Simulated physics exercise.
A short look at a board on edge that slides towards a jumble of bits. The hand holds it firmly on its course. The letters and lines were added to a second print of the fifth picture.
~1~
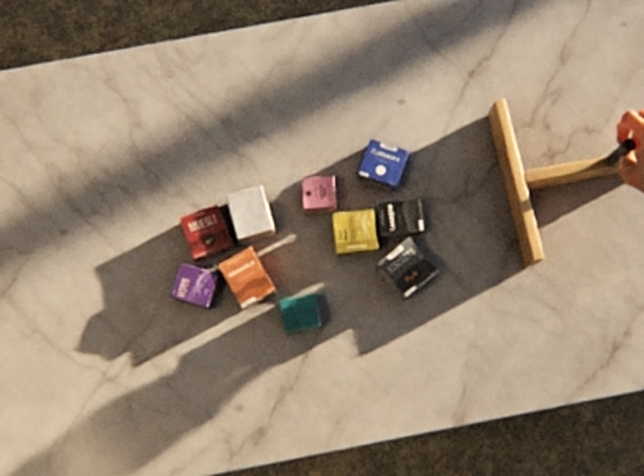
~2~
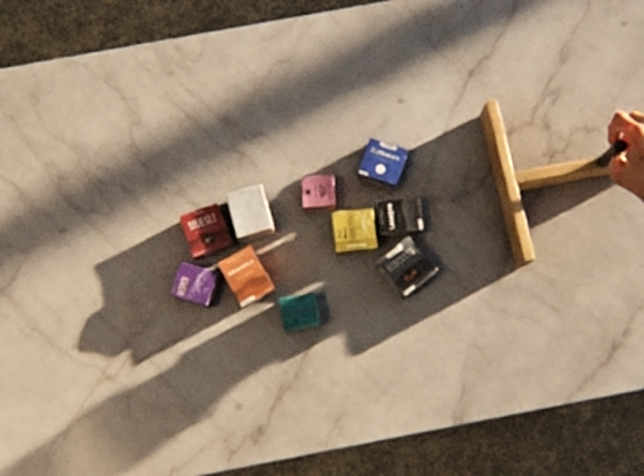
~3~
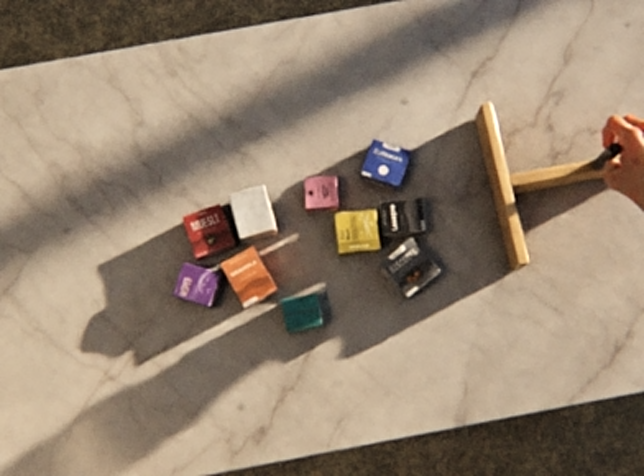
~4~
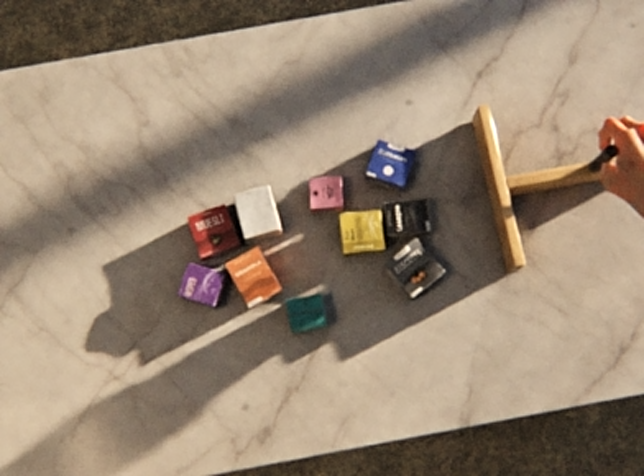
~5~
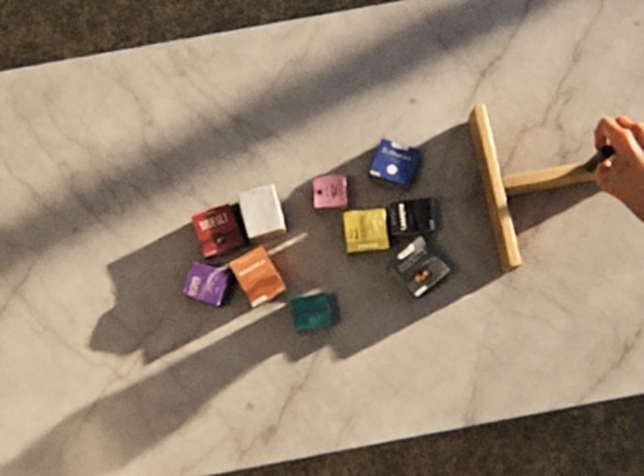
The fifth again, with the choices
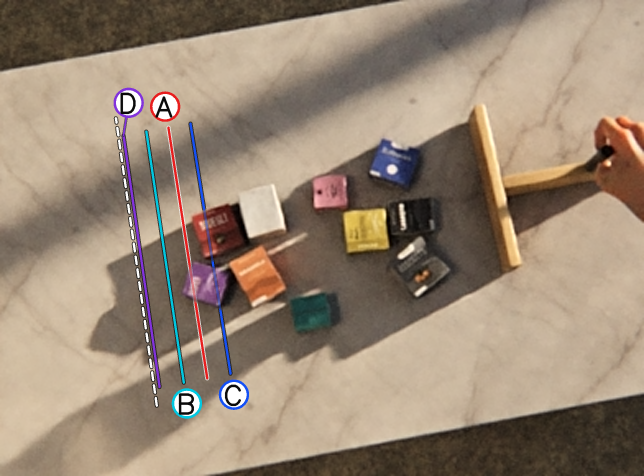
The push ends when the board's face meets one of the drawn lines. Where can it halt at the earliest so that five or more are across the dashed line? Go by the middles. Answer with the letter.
A.
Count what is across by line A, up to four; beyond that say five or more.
It has five or more across.
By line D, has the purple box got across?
By then, yes.
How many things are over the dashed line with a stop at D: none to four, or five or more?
In all, five or more.
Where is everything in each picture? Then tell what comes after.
In the first picture, purple box (196, 287); yellow box (355, 234); pink box (319, 195).
In the second picture, board (510, 179); black packet (399, 218).
In the third picture, board (505, 182); orange packet (250, 279).
In the fourth picture, board (501, 184); turquoise box (306, 314).
In the fifth picture, board (497, 184); grey box (417, 269); purple box (207, 285); yellow box (366, 233).
On the marked copy, A at (187, 249); B at (164, 253); C at (210, 245); D at (141, 257); the dashed line at (136, 257).
Taking A. A third of the way, board (386, 204); purple box (207, 285); red packet (218, 232); none across.
Two thirds of the way, board (275, 224); purple box (137, 298); red packet (130, 234); two across.
When it is over, board (186, 241); purple box (48, 314); red packet (44, 249); six across.
As for the rest, B gets six across, but is farther than needed; C gets only four across; D gets nine across, but is farther than needed.
